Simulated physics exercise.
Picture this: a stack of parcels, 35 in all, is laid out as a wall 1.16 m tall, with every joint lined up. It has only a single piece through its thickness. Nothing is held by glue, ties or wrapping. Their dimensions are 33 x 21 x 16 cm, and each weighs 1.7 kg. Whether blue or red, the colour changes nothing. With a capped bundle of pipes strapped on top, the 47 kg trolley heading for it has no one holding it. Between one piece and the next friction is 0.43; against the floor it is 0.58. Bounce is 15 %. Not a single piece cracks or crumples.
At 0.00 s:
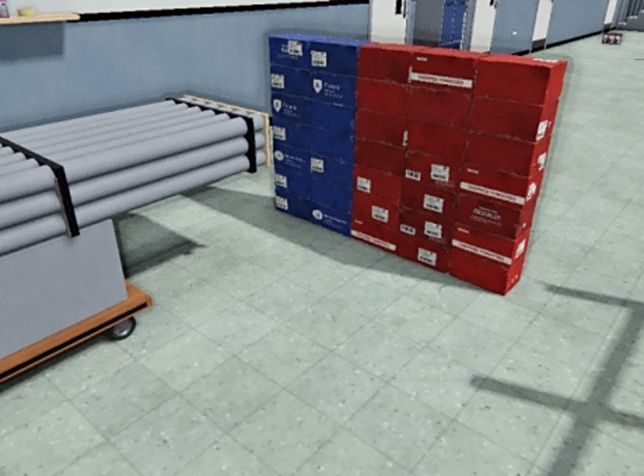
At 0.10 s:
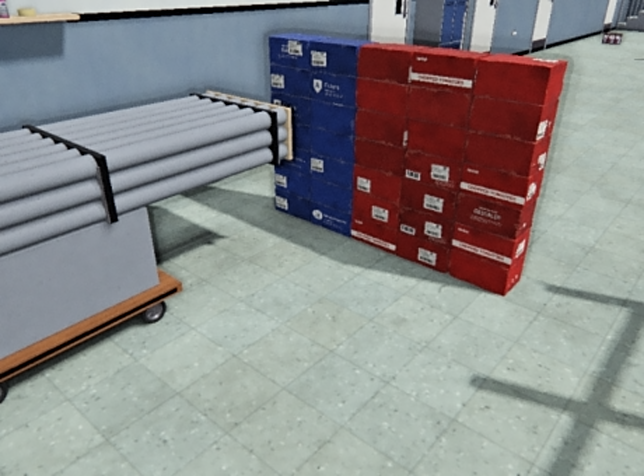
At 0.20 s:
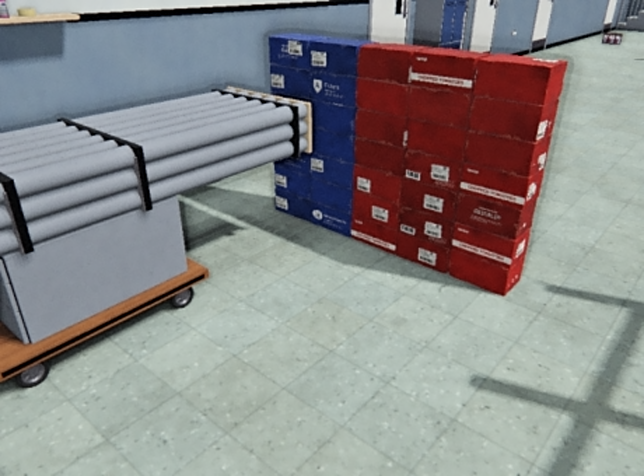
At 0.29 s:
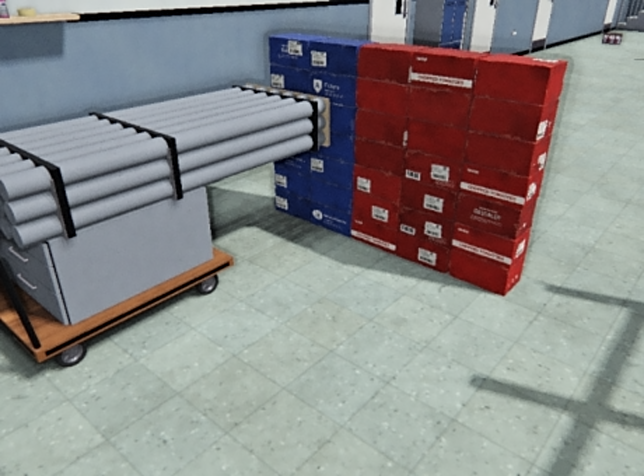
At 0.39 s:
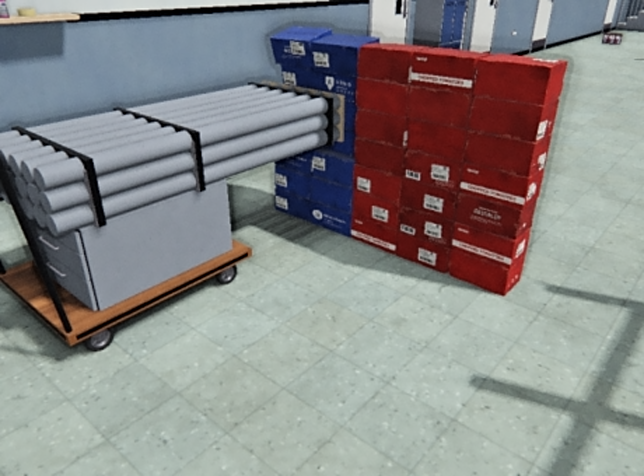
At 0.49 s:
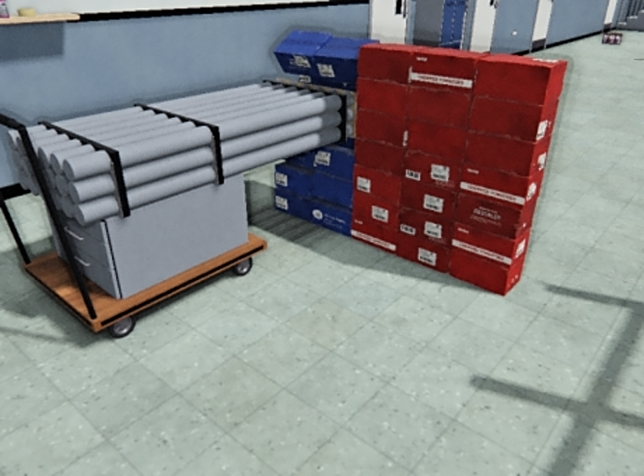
A trolley loaded with grey tubes rolls right and pushes into the stacked blue boxes, tilting several.
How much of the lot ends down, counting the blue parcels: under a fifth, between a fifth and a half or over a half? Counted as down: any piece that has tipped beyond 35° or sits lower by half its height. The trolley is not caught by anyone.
By the end, beyond one half of them are down.
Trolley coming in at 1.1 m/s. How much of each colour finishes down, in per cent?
Share down, in per cent: Blue 100, red 0.
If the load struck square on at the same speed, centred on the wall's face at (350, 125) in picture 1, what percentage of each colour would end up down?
That would leave blue at 60 % and red at 30 %.
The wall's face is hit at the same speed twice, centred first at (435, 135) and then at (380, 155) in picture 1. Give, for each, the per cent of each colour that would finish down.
Blue 0 then 50, red 80 then 70 per cent.
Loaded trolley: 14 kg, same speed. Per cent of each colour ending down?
For blue it's 100, for red it's 0 in a hundred.
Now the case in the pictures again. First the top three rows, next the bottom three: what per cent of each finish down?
40% and 20%.
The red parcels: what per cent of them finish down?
Colour red - 0 percent down at the end.
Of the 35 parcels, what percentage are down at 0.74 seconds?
30 percent by then.
Around 0.58 s, load 32 cm past the wall's line, still rolling; 3 of the 14 blue parcels down (3 of 35 in all colours); top blue parcel tipped 39°, 8 cm lower.
Around 0.74 s, load 49 cm past the wall's line, still rolling; 11 of the 14 blue parcels down (11 of 35 in all colours); top blue parcel tipped 57°, 8 cm lower.
Around 1.00 s, load 75 cm past the wall's line, still rolling; 11 of the 14 blue parcels down (11 of 35 in all colours); top blue parcel on its side.
Around 1.40 s, load 1.03 m past the wall's line, still rolling; 11 of the 14 blue parcels down (11 of 35 in all colours); top blue parcel on its side.
Finally (2.8 s), load 1.03 m past the wall's line, stopped; 11 of the 14 blue parcels down (11 of 35 in all colours); top blue parcel on its side; top red parcel unmoved. That is 79 per cent. Seen by the last camera, middles, top blue parcel near (414, 65), top red parcel near (520, 78).
